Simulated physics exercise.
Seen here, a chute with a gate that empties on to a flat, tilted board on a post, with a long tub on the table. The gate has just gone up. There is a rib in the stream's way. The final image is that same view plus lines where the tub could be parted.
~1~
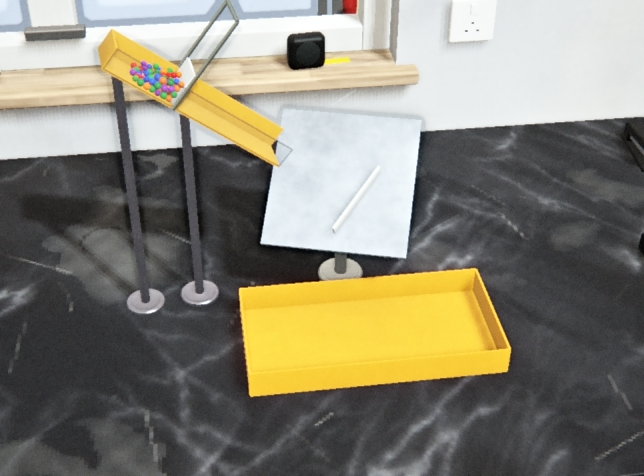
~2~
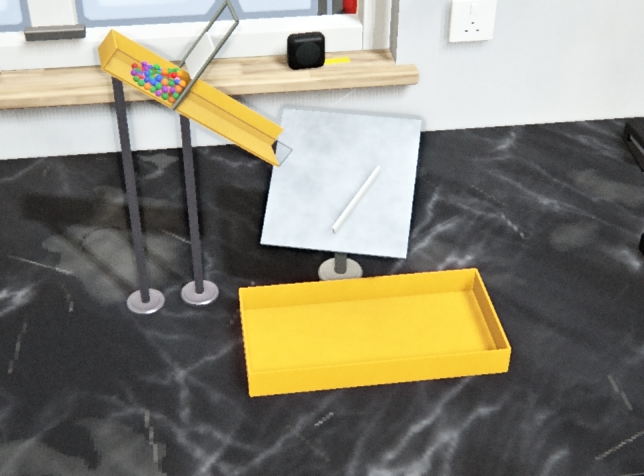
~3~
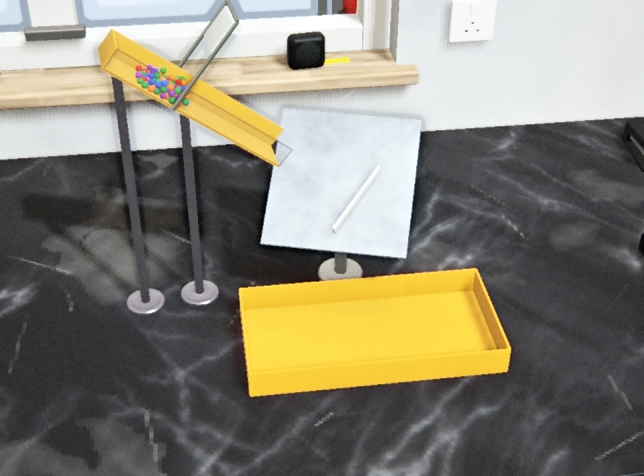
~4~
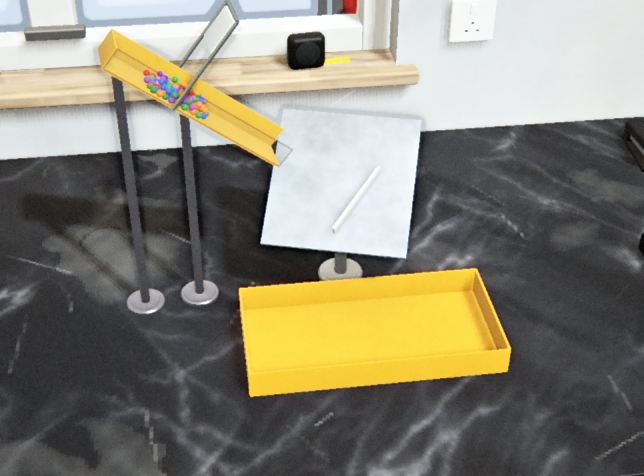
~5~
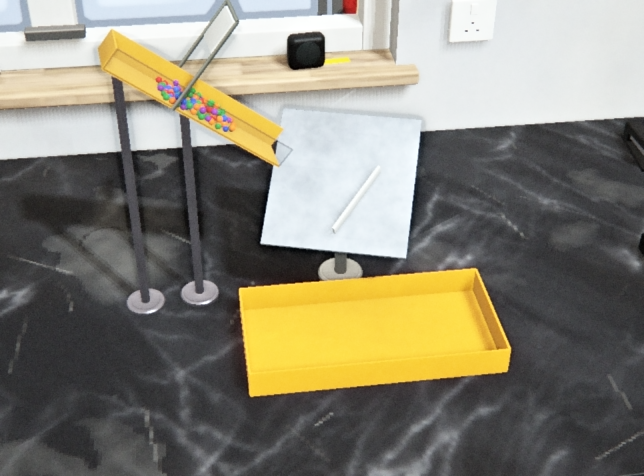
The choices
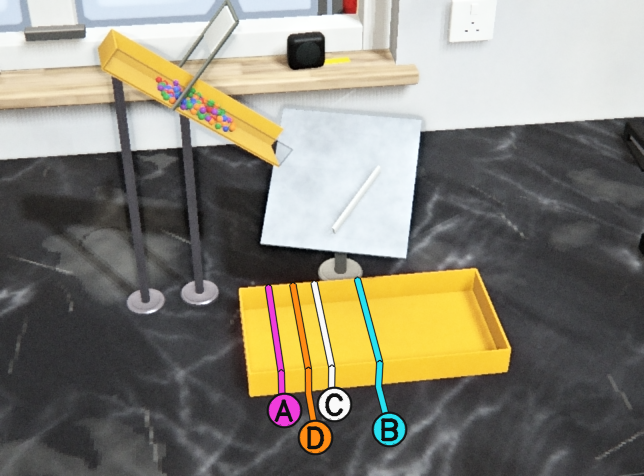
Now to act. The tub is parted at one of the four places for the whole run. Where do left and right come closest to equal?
The best line is D.
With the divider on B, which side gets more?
More lands on the left.
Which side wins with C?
More lands on the left.
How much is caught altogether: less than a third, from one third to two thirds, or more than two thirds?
It is more than two thirds.
On the marked copy, line A crosses the front rim at (281, 371); line B crosses the front rim at (379, 362); line C crosses the front rim at (331, 366); line D crosses the front rim at (308, 368).
If A is chosen, of what is caught, only a few on the left of the divider, all but a few on the right.
If B is chosen, of what is caught, all but a few on the left of the divider, a small share on the right.
If C is chosen, of what is caught, the bulk on the left of the divider, a small share on the right.
If D is chosen, of what is caught, close to two thirds on the left of the divider, close to a third on the right.
